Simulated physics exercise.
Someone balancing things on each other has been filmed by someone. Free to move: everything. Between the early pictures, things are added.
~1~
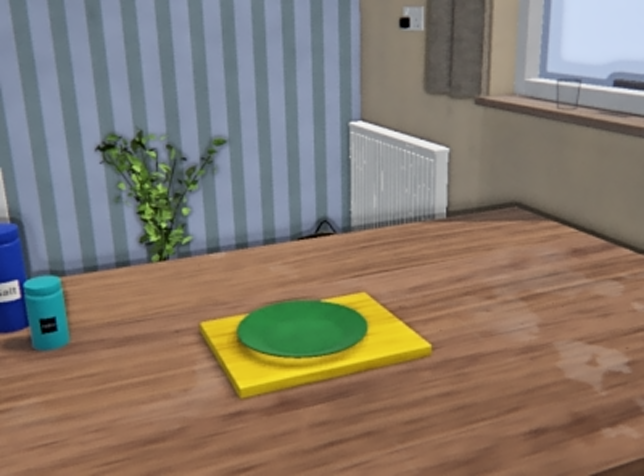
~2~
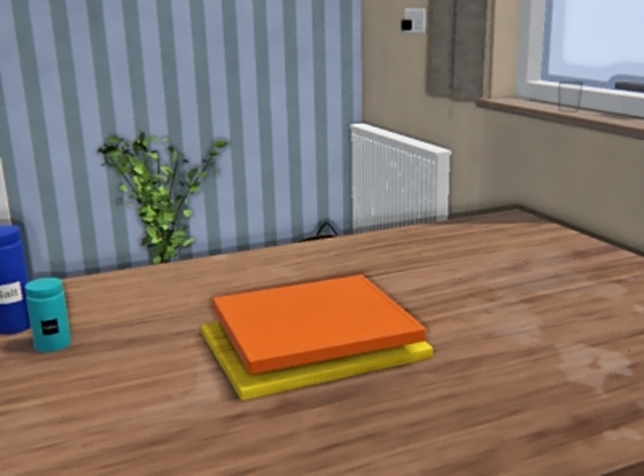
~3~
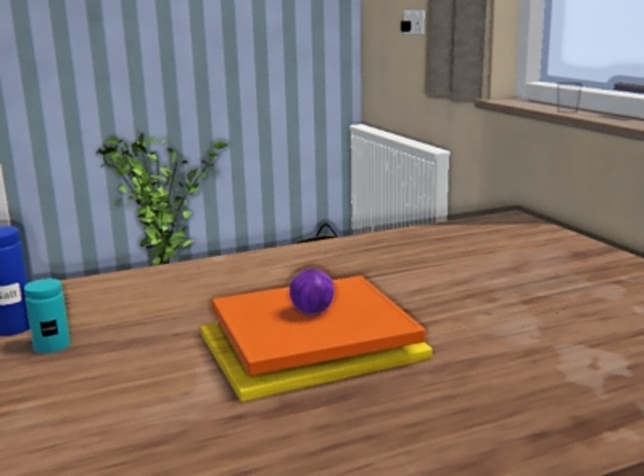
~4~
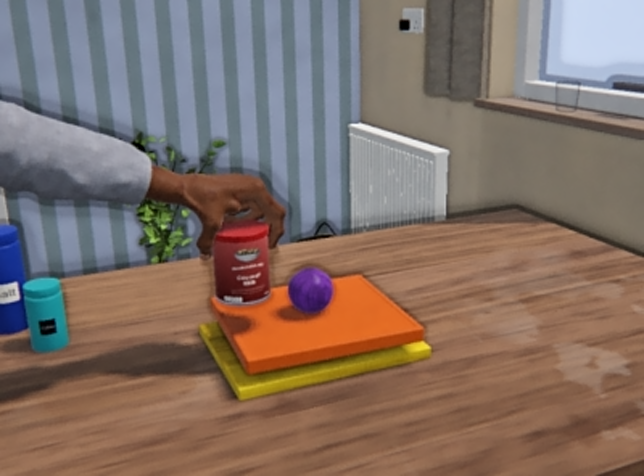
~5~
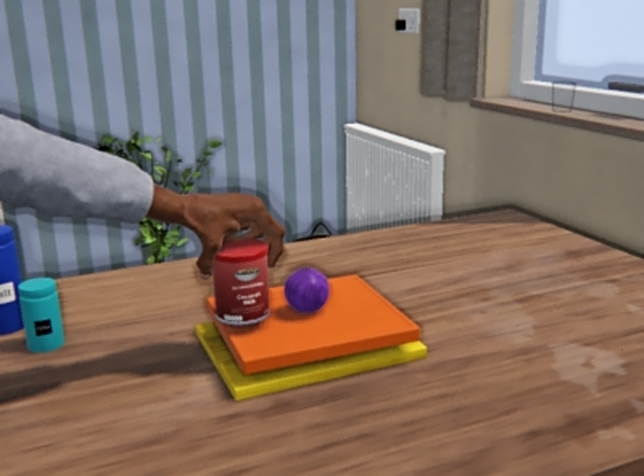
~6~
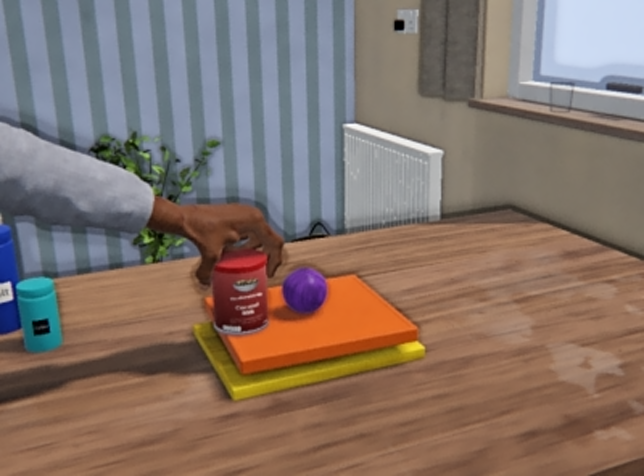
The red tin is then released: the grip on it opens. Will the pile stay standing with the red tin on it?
Yes.
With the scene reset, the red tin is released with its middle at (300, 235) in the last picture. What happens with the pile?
Then it gives way.
Then, 0.80 s past the last view, nothing moves.
Then, 1.80 s past the last view, red tin resting near (240, 292).
Finally, all 7 still in place. Final places as the last picture's camera would see them, red tin near (240, 292). The pile holds.
